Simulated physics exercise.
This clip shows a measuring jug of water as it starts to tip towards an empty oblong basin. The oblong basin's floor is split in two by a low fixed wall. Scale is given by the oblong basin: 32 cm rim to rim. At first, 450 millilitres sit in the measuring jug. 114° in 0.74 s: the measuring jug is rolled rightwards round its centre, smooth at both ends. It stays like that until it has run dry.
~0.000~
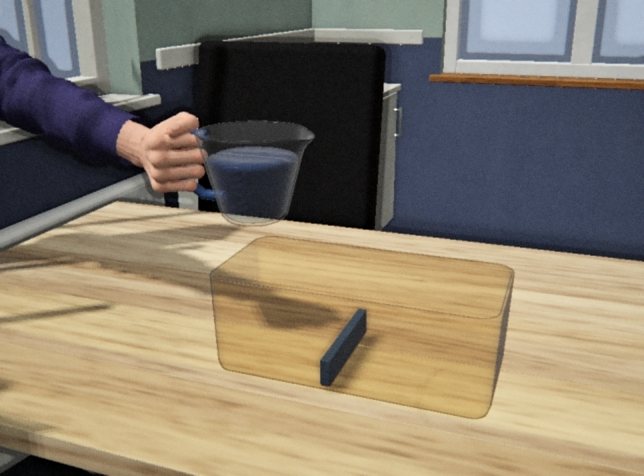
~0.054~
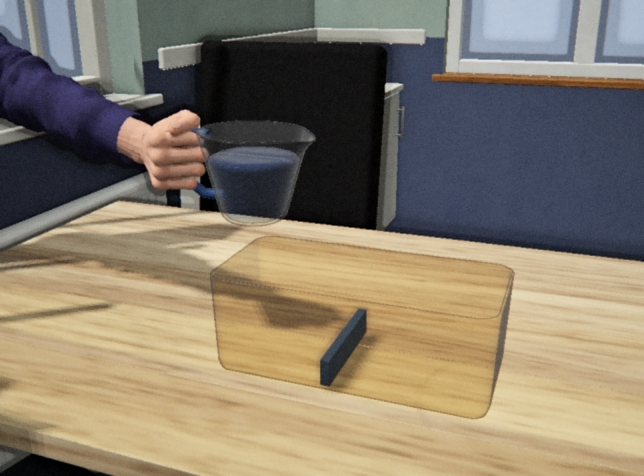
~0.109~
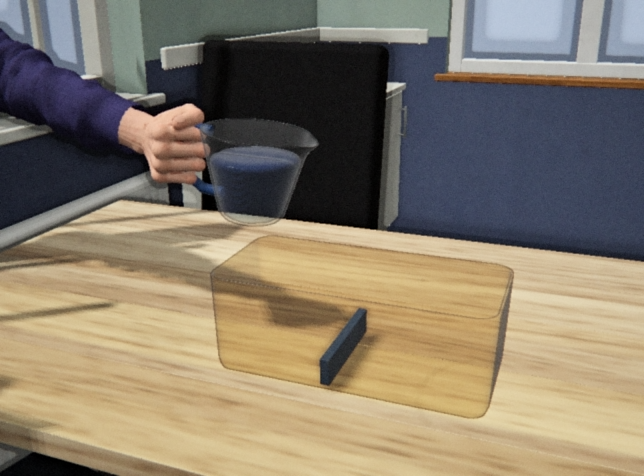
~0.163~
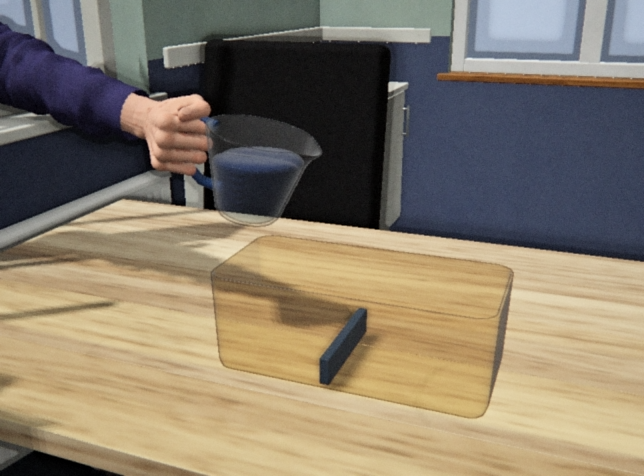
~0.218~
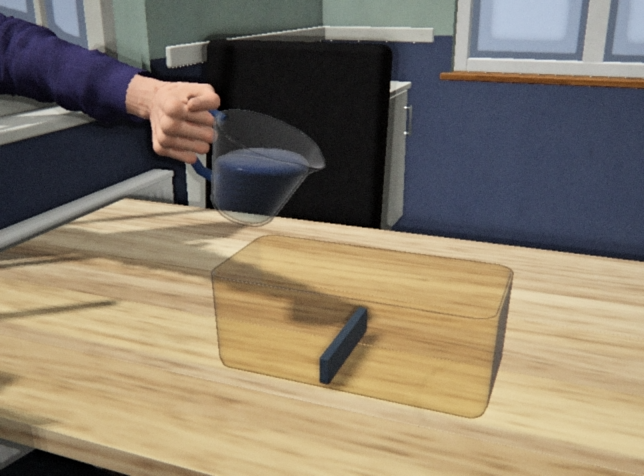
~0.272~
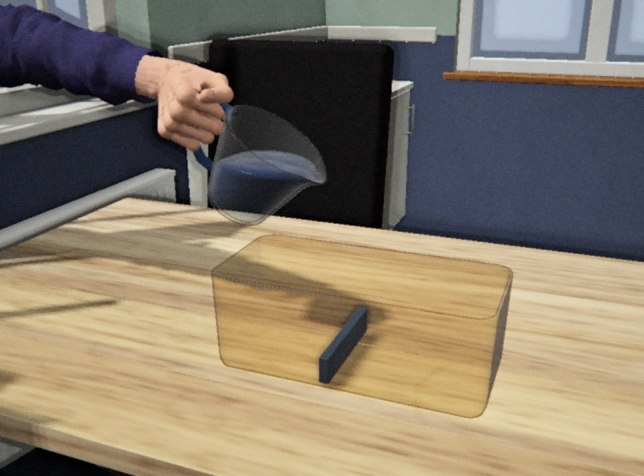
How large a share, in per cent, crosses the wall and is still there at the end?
A share of about 43 per cent.
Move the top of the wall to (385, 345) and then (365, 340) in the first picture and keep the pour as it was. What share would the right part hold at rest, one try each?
Respectively close to 15 and 15 %.
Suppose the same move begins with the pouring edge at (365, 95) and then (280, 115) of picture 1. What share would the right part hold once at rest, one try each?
Respectively about 90 and 10 percent.
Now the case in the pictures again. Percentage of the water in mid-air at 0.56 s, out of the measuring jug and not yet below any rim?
About 22 per cent.
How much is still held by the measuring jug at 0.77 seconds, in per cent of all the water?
1 per cent or so.
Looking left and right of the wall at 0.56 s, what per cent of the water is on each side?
Around 16 on the left side and 26 on the right side.
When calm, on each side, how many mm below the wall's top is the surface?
It's around 20 mm on the left side and around 26 mm on the right side.
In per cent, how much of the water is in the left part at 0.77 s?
Left share: Approx. 60 %.
Then, 0.56 s in, the tilt is 98° and 36 per cent is still to pour, 16 is left of the wall and 26 right of it.
Then, 0.77 s in, the tilt is 114° and 1 per cent is still to pour, 59 is left of the wall and 39 right of it.
Then, 1.00 s in, the tilt is 114° and 0 per cent is still to pour, 56 is left of the wall and 42 right of it.
Then, 1.24 s in, the tilt is 114° and 0 per cent is still to pour, 56 is left of the wall and 43 right of it.
Finally, 56 per cent lies left of the wall, 43 right of it and 1 outside.
